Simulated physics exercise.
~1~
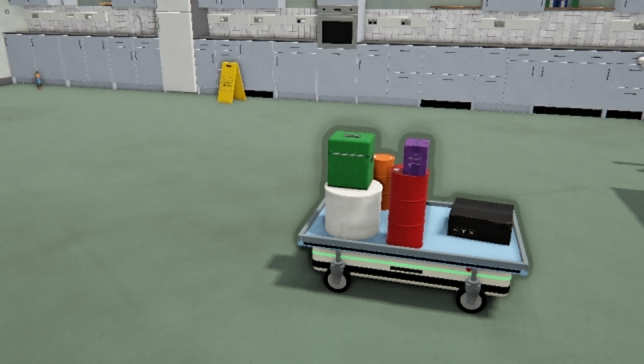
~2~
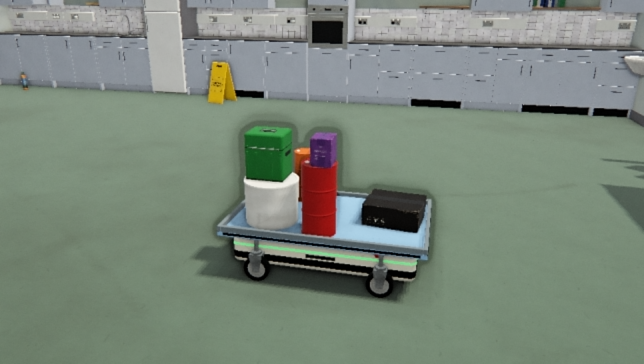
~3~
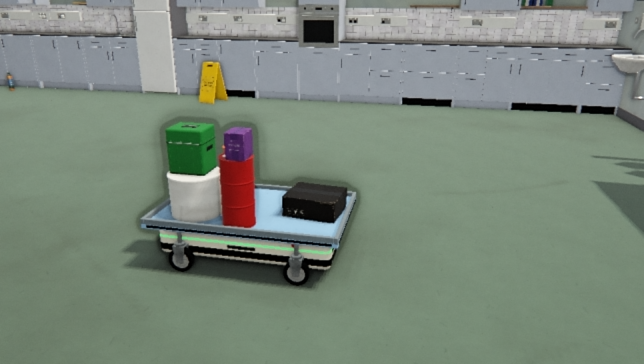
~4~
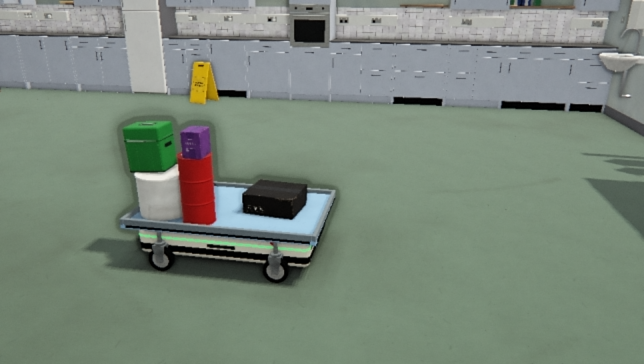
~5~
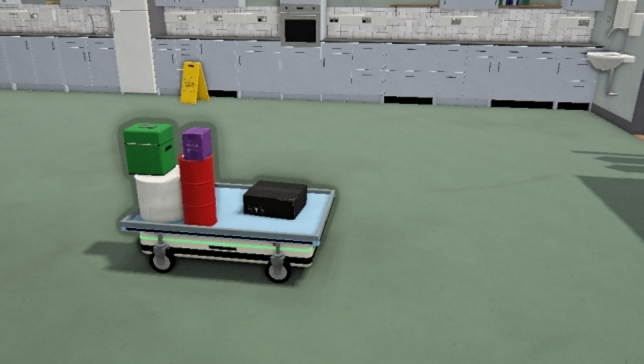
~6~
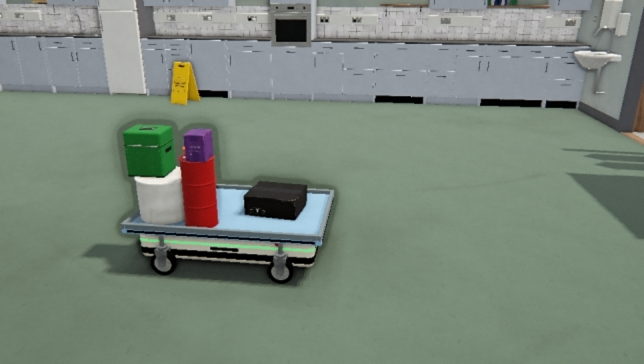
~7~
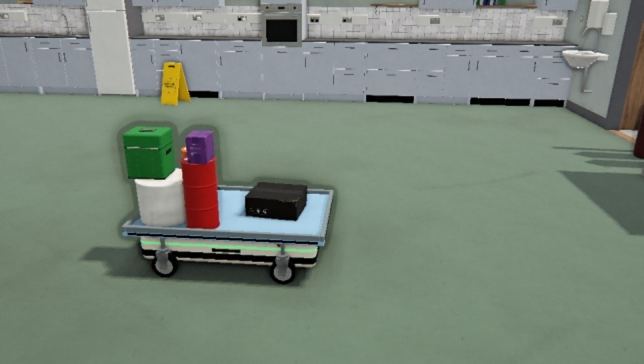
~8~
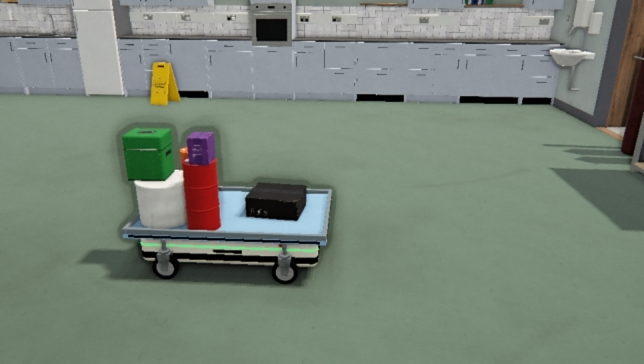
A flat cart carrying a green toolbox on a white pail, a purple parcel on a red canister, an orange canister and a black box rolled left across a green floor, then stopped with the stacks still upright and everything aboard.
